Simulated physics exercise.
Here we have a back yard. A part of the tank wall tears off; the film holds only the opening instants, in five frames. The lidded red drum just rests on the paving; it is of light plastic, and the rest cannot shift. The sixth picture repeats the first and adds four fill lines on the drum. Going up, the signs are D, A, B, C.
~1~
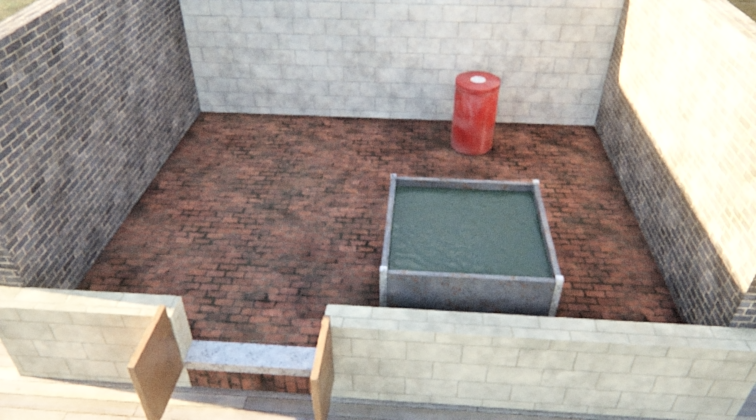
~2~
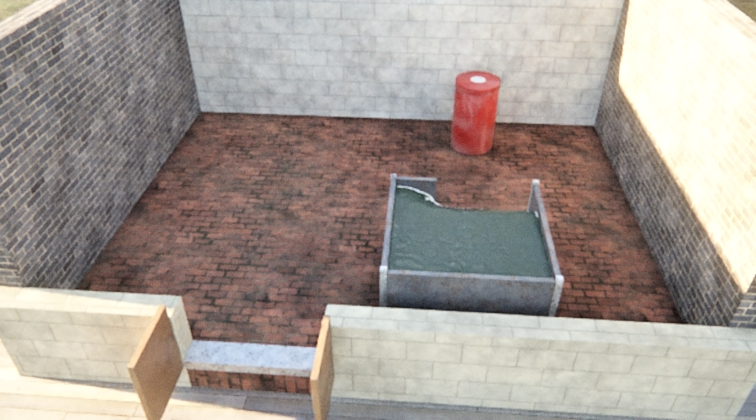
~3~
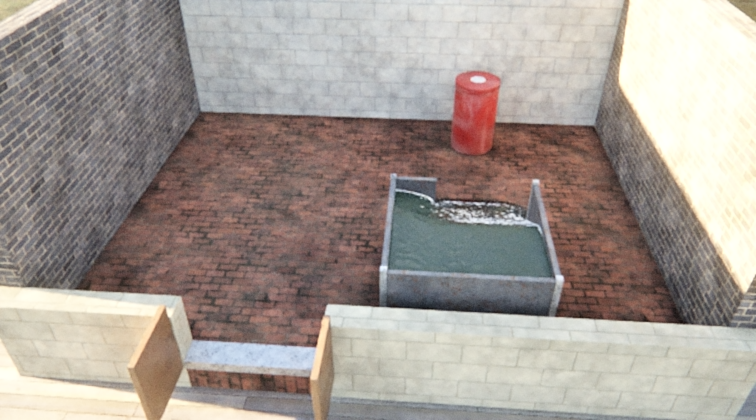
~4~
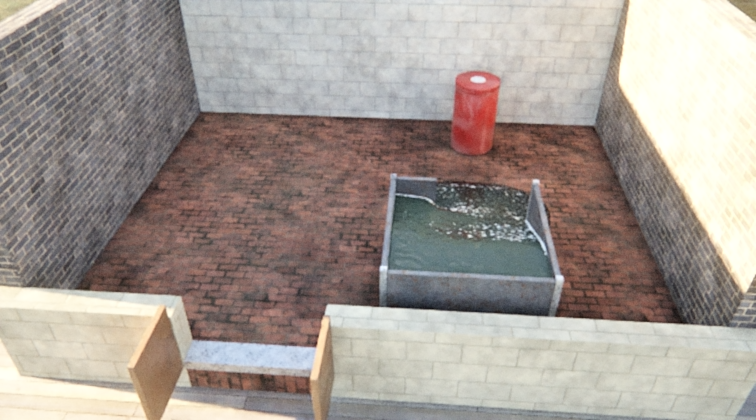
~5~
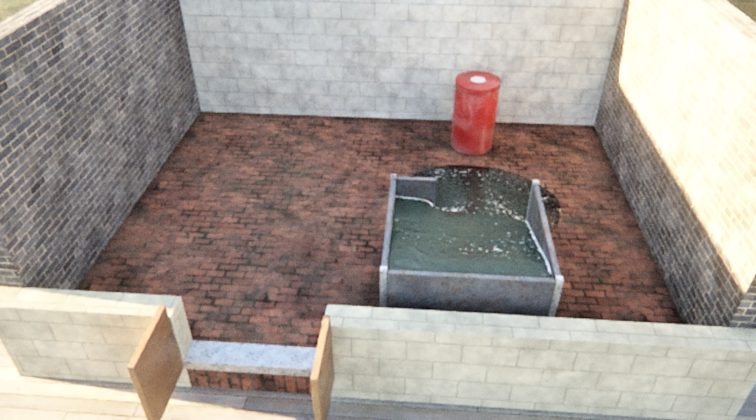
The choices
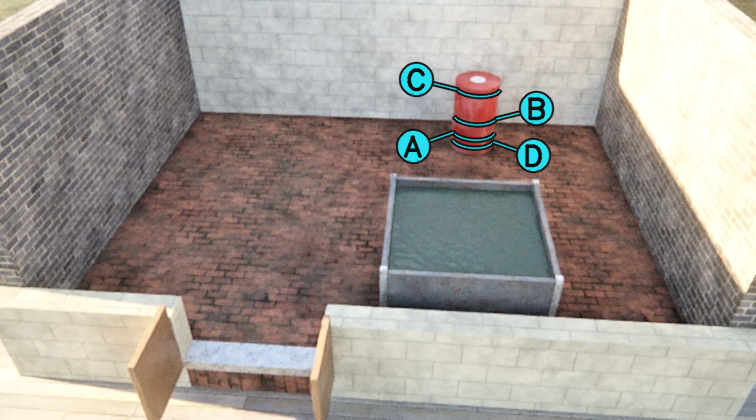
Water in a square tank sloshes and churns as the far side opens, then pours out across the brick ground behind it, spreading in a dark, foam-flecked patch toward a motionless red drum in a walled yard.
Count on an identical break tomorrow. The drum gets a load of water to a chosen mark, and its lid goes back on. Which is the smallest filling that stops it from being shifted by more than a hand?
Line B just does it.
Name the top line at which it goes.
That would be A.
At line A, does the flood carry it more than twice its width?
No.
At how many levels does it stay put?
Two of them.
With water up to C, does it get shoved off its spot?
No, that is safe.
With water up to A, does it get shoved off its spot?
Yes, it does.
On the marked copy, A at (474, 140); B at (476, 125); C at (479, 96); D at (473, 148); from the bottom up D, A, B, C.
For line A, it is pushed about half its own width away.
For line B, it does not move.
For line C, it does not move.
For line D, it is pushed about half its own width away.
